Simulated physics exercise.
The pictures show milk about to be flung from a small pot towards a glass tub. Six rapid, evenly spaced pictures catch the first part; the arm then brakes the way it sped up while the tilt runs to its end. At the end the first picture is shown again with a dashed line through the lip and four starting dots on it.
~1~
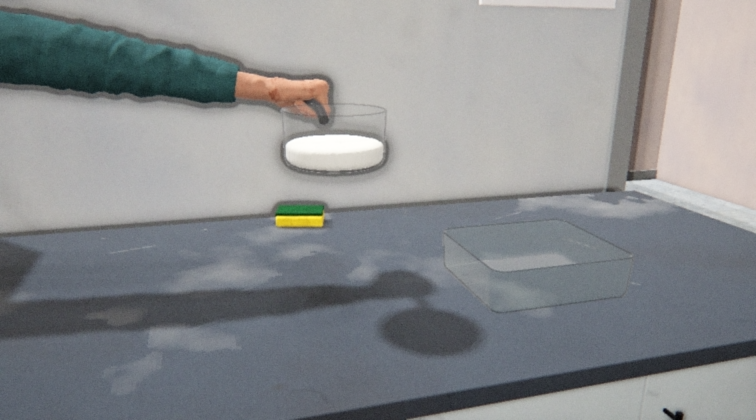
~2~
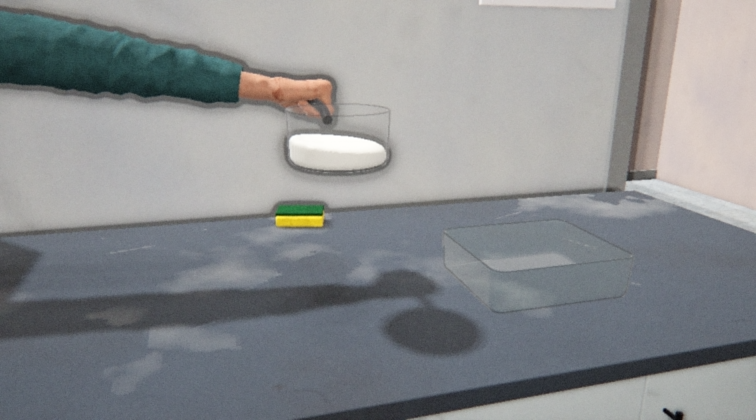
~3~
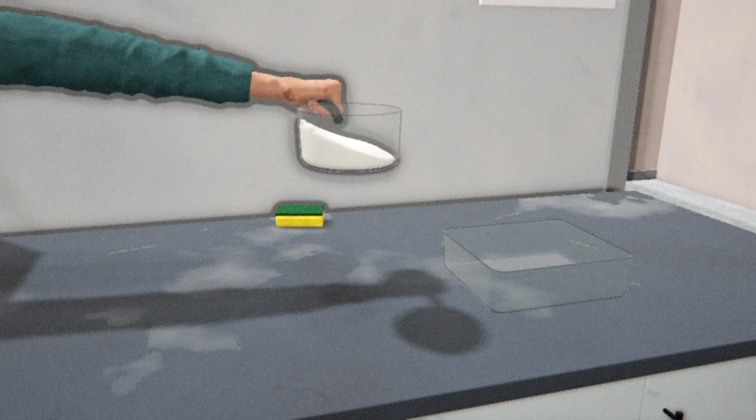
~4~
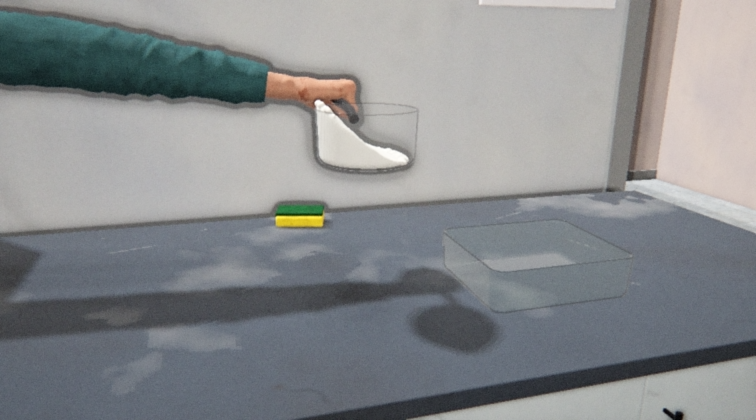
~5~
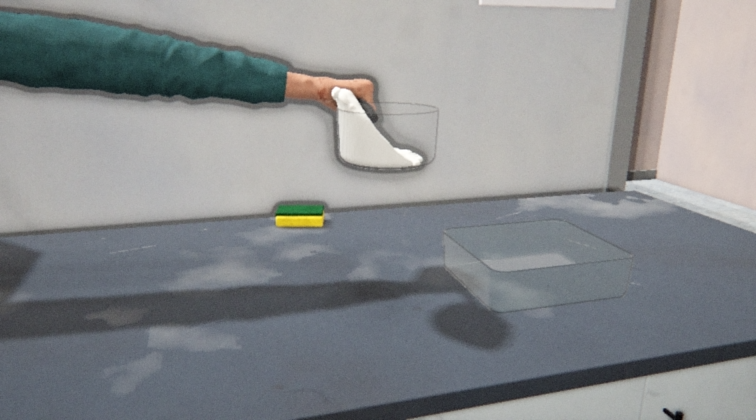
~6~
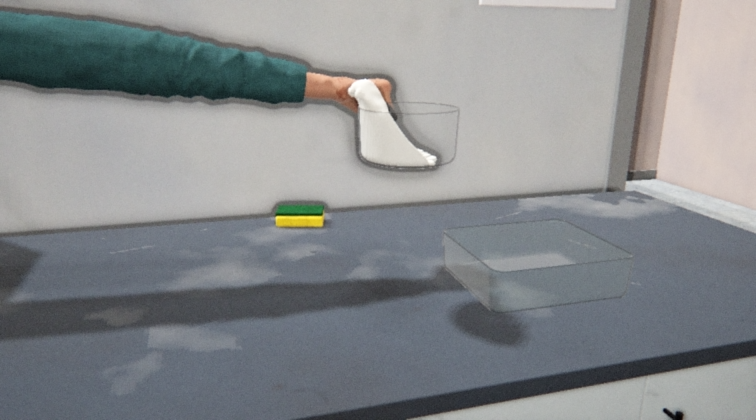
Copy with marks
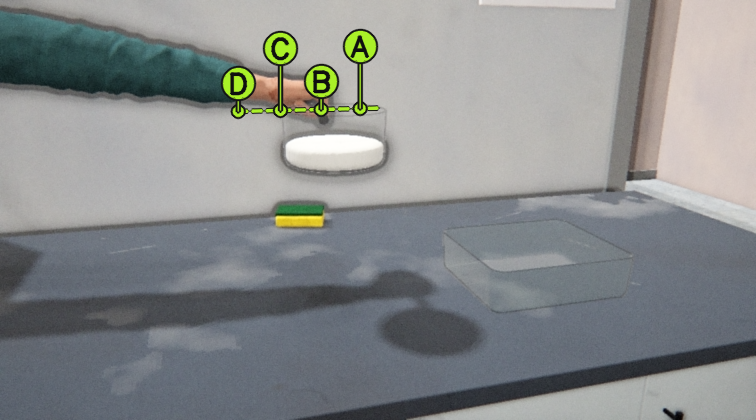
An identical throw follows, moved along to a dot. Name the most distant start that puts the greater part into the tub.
Go for A.
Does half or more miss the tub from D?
Yes.
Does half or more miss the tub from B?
Yes, that goes wrong.
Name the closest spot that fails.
Spot B.
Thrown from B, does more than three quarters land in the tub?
No.
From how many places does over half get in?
One.
In lime, A at (360, 108); B at (321, 109); C at (280, 110); D at (238, 111).
Choosing A, about 76 % lands in the tub, 12 % falls short and 12 % goes beside or beyond.
Choosing B, about 23 % lands in the tub, 67 % falls short and 10 % goes beside or beyond.
Choosing C, about 16 % lands in the tub, 79 % falls short and 5 % goes beside or beyond.
Choosing D, about 10 % lands in the tub, 87 % falls short and 3 % goes beside or beyond.
